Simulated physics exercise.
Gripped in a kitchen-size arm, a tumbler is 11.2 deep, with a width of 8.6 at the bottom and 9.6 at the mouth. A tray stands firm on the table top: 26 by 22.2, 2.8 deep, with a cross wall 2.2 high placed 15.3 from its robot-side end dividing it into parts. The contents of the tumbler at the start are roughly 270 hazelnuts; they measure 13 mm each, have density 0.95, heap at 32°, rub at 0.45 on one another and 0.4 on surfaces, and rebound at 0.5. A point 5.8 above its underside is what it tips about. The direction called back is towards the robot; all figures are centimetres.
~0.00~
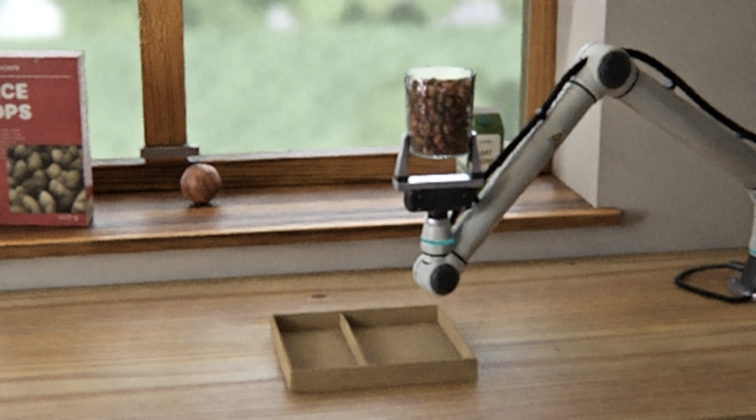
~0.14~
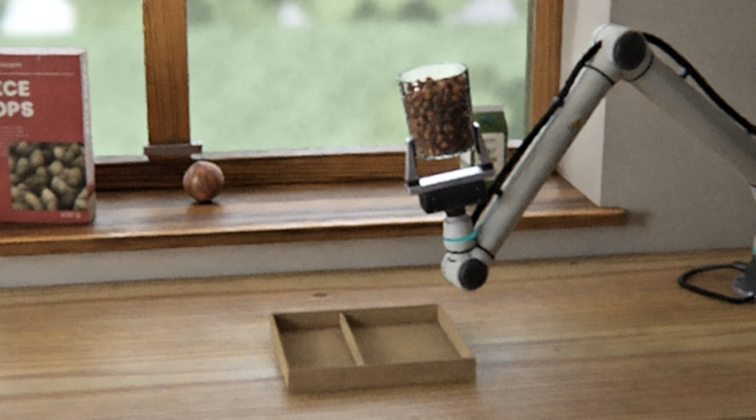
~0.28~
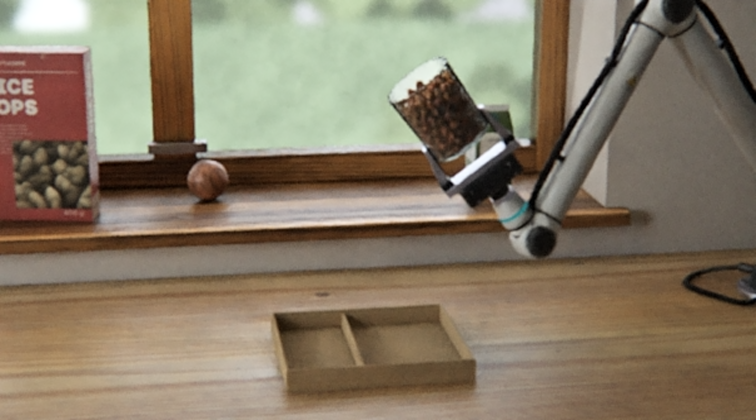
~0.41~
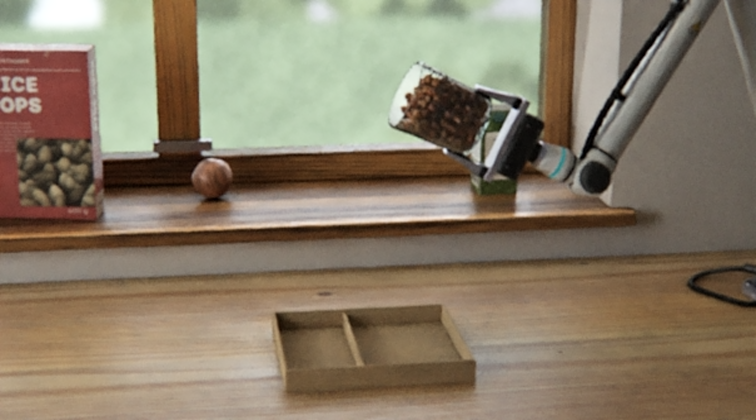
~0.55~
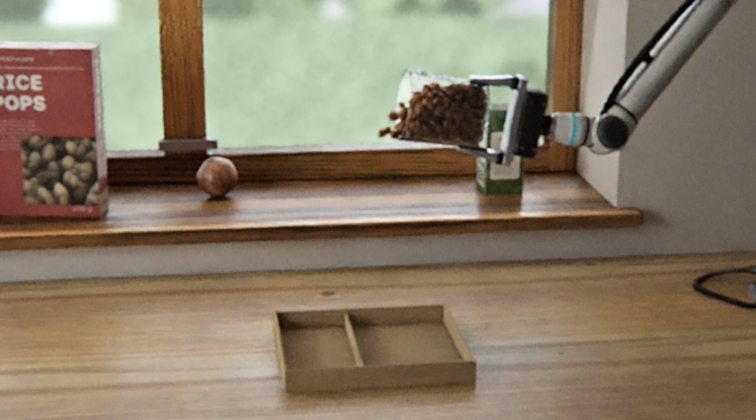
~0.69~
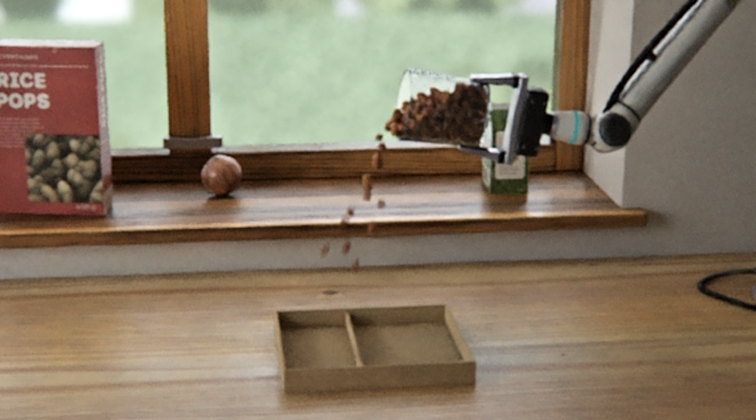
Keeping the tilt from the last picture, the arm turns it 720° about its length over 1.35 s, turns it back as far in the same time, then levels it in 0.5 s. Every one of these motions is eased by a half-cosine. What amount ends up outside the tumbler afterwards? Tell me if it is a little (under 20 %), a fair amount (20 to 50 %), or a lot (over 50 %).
A lot, over 50 %.
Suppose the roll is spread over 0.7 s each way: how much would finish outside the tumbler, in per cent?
Estimated share: Close to 45 %.
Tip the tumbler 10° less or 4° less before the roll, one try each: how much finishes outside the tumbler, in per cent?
I'd expect some 30 per cent, then some 55 per cent.
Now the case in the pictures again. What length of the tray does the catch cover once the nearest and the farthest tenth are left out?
Spread length: Close to 18 cm.
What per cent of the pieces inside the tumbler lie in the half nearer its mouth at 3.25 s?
Around 35 per cent.
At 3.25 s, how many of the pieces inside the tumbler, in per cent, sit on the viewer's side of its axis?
Roughly 30 per cent.
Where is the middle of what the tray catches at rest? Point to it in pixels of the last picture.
Near pixel (329, 351).
After 1.97 s, tipped 81°, highest piece 39 above the table; 147 in the tumbler, 68 in the far-side part, 29 in the robot-side part, 14 on the table or floor, 16 in flight or on a rim.
After 3.25 s, tipped 81°, highest piece 39 above the table; 98 in the tumbler, 89 in the far-side part, 57 in the robot-side part, 21 on the table or floor, 9 in flight or on a rim.
After 4.09 s, upright, highest piece 37 above the table; 99 in the far-side part, 92 in the tumbler, 58 in the robot-side part, 25 on the table or floor.
After 4.79 s, upright, highest piece 37 above the table; 99 in the far-side part, 92 in the tumbler, 58 in the robot-side part, 25 on the table or floor.
At rest, 99 in the far-side part, 92 in the tumbler, 58 in the robot-side part, 25 on the table or floor. That is 66 % outside the tumbler.
